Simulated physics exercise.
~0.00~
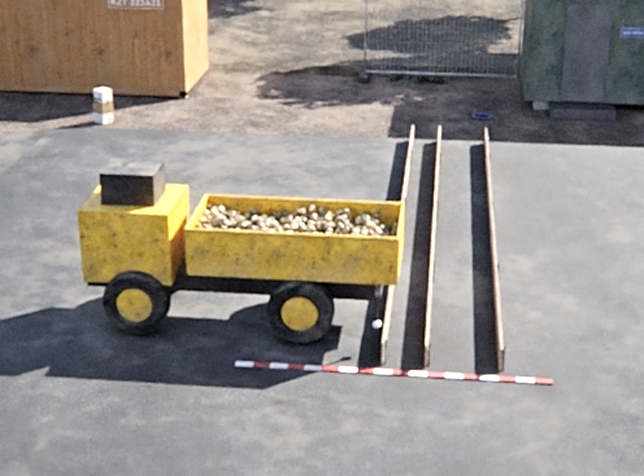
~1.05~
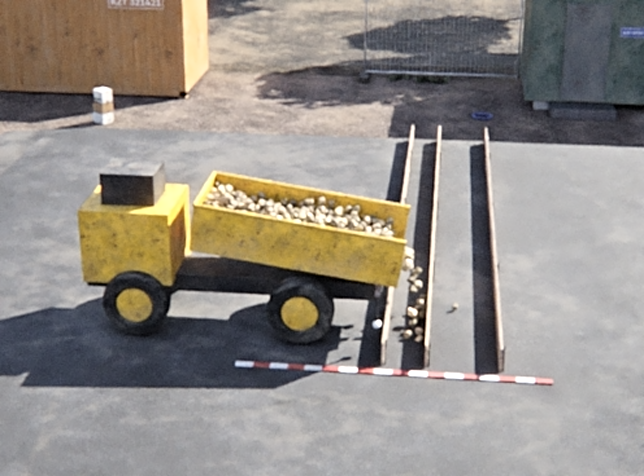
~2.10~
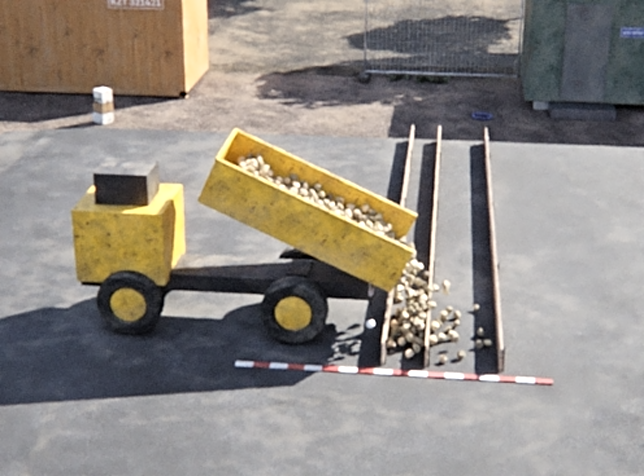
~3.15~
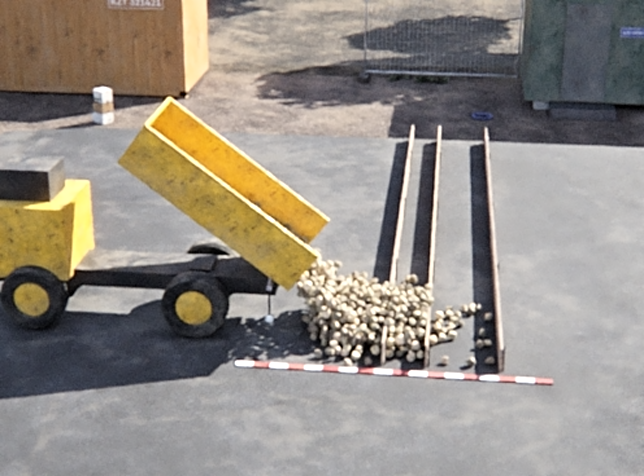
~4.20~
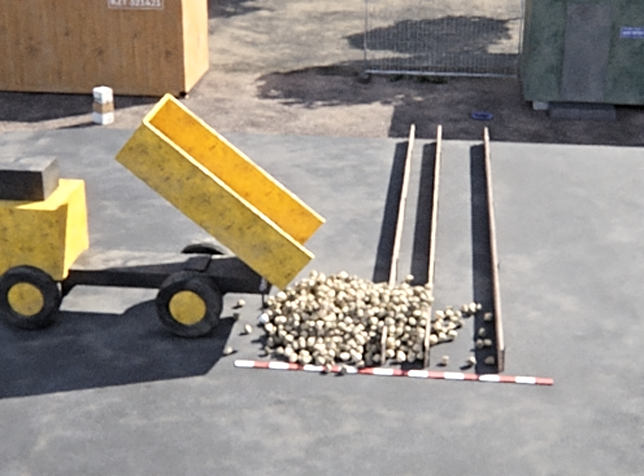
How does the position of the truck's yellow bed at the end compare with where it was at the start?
At the start the bed lies level with its right end beside the left board, while at the end it is farther left, clear of the boards, and steeply tilted with its left end raised.
At first, a yellow truck with a level bed full of pale stones stands on grey ground, its rear end beside three long upright boards. The left end of the bed rises, and stones start to spill off the right end among the boards. As the bed tilts more steeply, the truck rolls left and the stones pour out into a growing heap. The truck then eases a little farther left while the last stones leave the bed. At the end, the steeply tilted bed is empty, with most stones heaped left of the boards, some in the near bay and only a few in the far one.
